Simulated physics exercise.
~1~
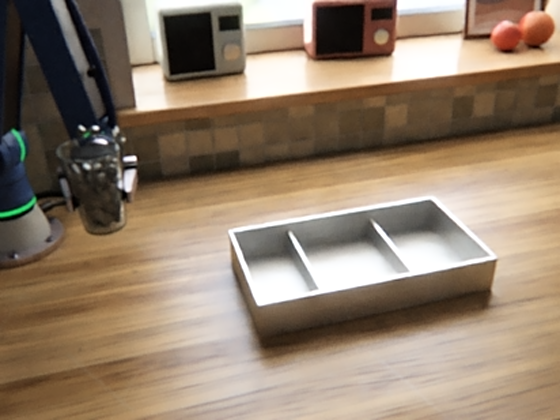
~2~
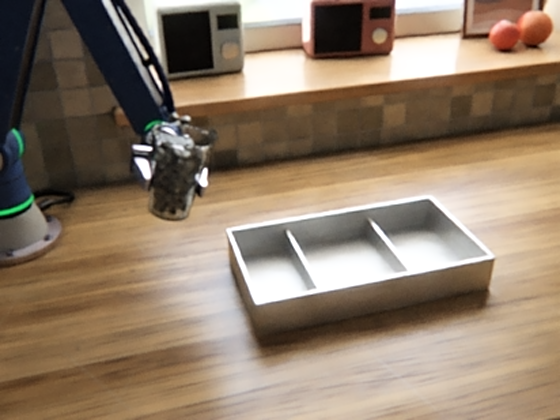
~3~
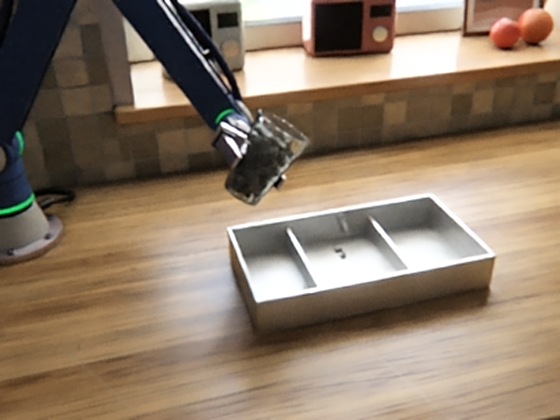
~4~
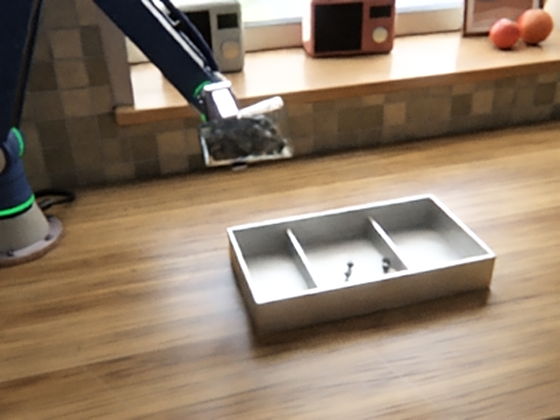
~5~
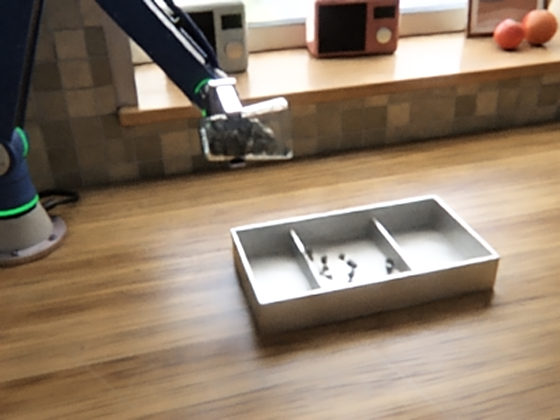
On a wooden counter below a windowsill, a dark blue robot arm holds a clear beaker of small dark pebbles upright, left of a pale open box split into three parts. The arm swings the beaker right, tilting it as it nears the box. A few pebbles drop into the middle part. The arm then draws the beaker back slightly to the left and upward, tipping it onto its side. More pebbles land in the middle part. At the end, a small scattering lies there, while most pebbles remain in the raised beaker.
